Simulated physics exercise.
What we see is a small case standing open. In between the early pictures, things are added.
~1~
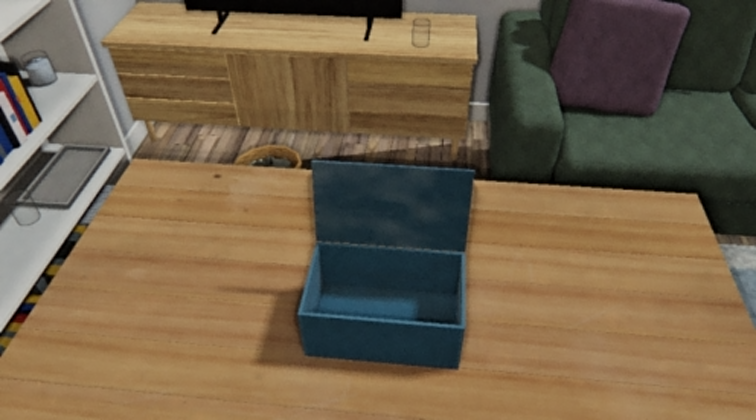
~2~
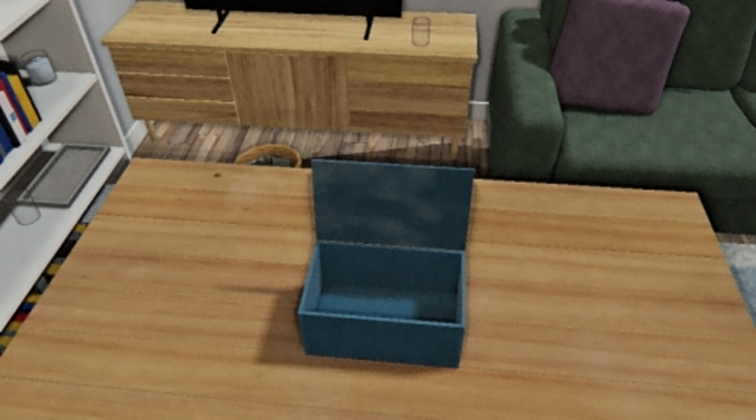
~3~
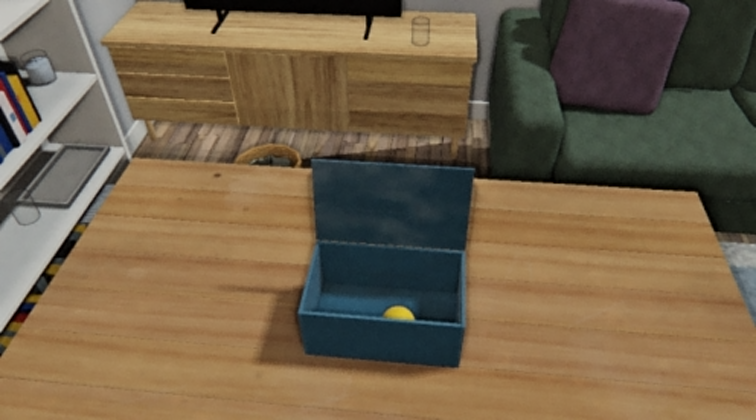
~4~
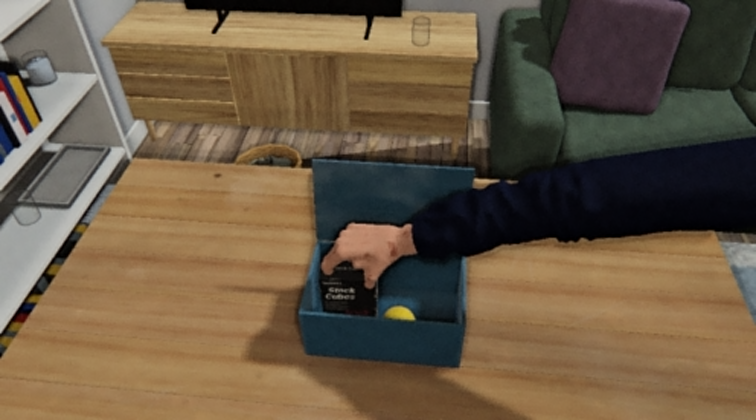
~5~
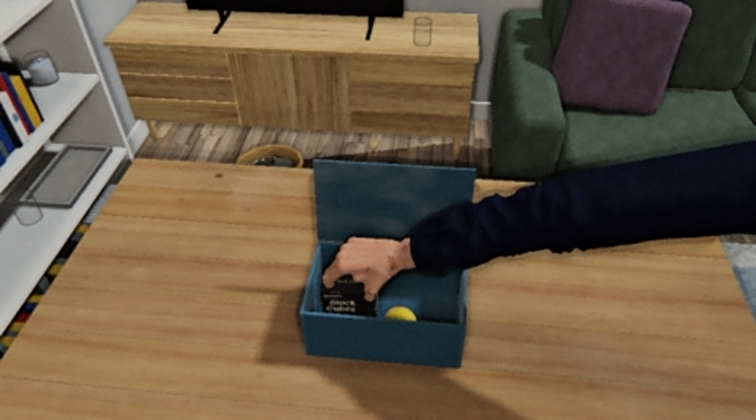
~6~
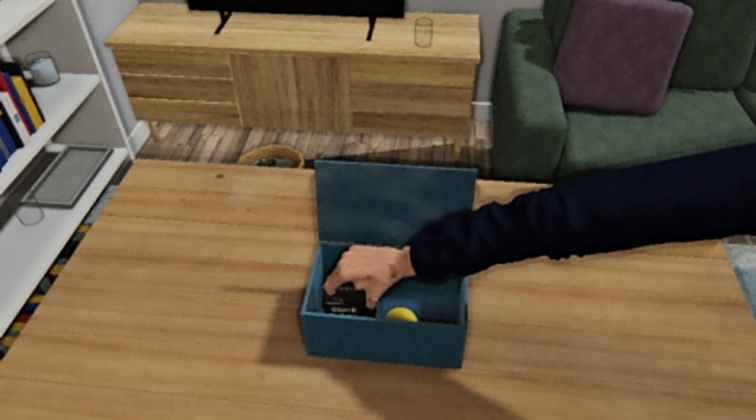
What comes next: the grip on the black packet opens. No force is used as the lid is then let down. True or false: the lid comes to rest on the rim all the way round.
False, it is held up.
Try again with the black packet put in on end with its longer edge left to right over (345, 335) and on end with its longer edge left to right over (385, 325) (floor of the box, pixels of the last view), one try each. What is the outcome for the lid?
Well, the first time the lid can't get down, and the second time it gets all the way down.
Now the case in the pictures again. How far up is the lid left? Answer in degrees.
Angle: About 10°.
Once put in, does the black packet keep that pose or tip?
Simply put, the black packet remains unturned.
Then, 1.20 s later than the last frame, lid starting down.
Then, 1.70 s later than the last frame, lid 52° above the rim.
Then, 2.10 s later than the last frame, lid 21° above the rim.
When it is over, lid 9° above the rim; both as before. End places, in pixels of the last picture, black packet near (352, 316).
